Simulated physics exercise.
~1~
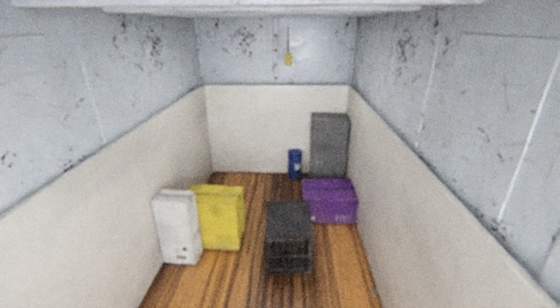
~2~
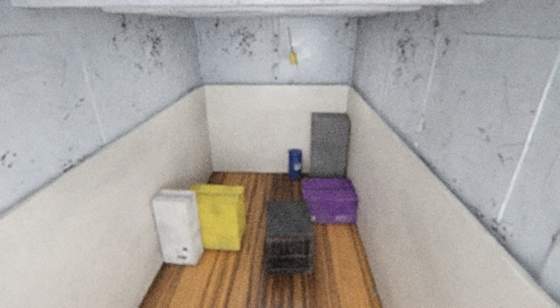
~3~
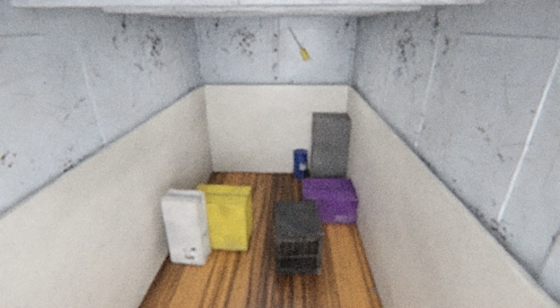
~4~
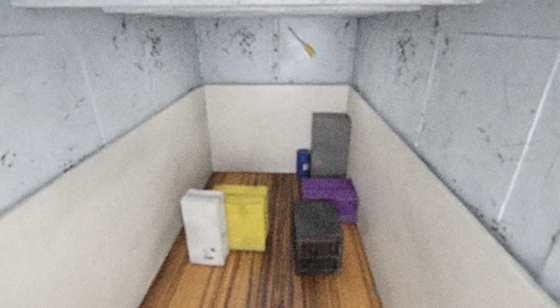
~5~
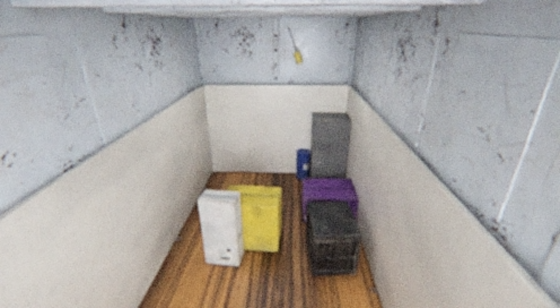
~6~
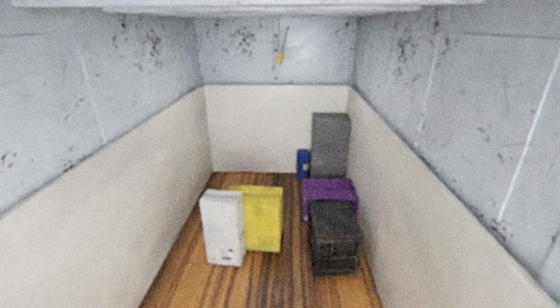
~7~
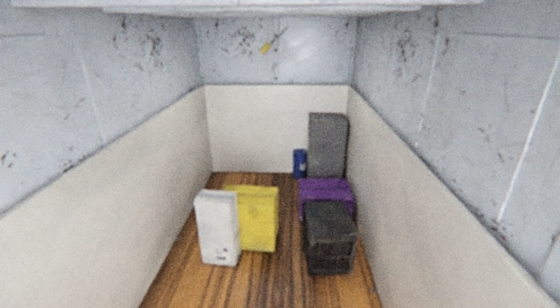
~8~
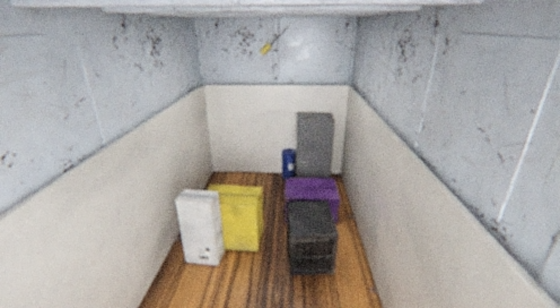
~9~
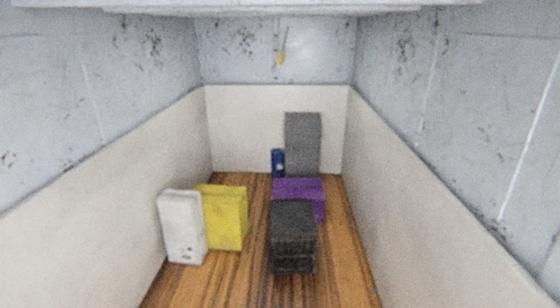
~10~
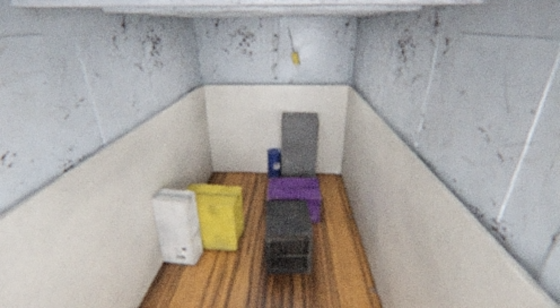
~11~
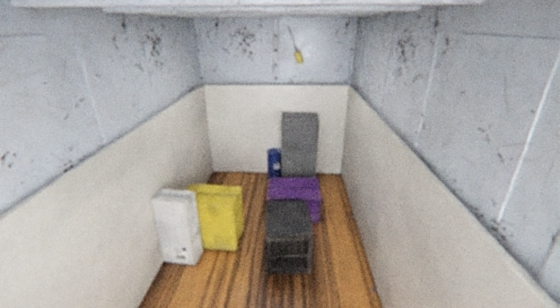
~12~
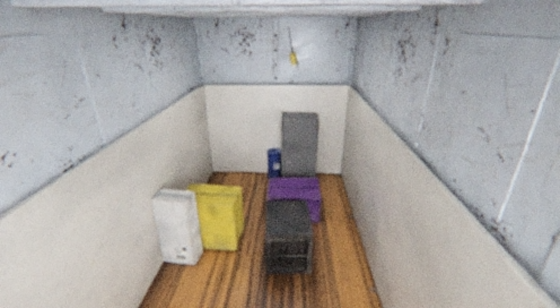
Six loose things ride in the load bay of a moving van, seen from behind toward the front wall, with a small yellow object hanging near the top. A white box and a yellow box stand at left, a black chest in the middle, and a purple box, a tall grey box and a blue canister at the back right. The white box, yellow box and chest slide right, the chest stopping by the purple box. Then everything slides left. The purple box, grey box and canister finish left of their first places, while the other three end about where they began, all upright.
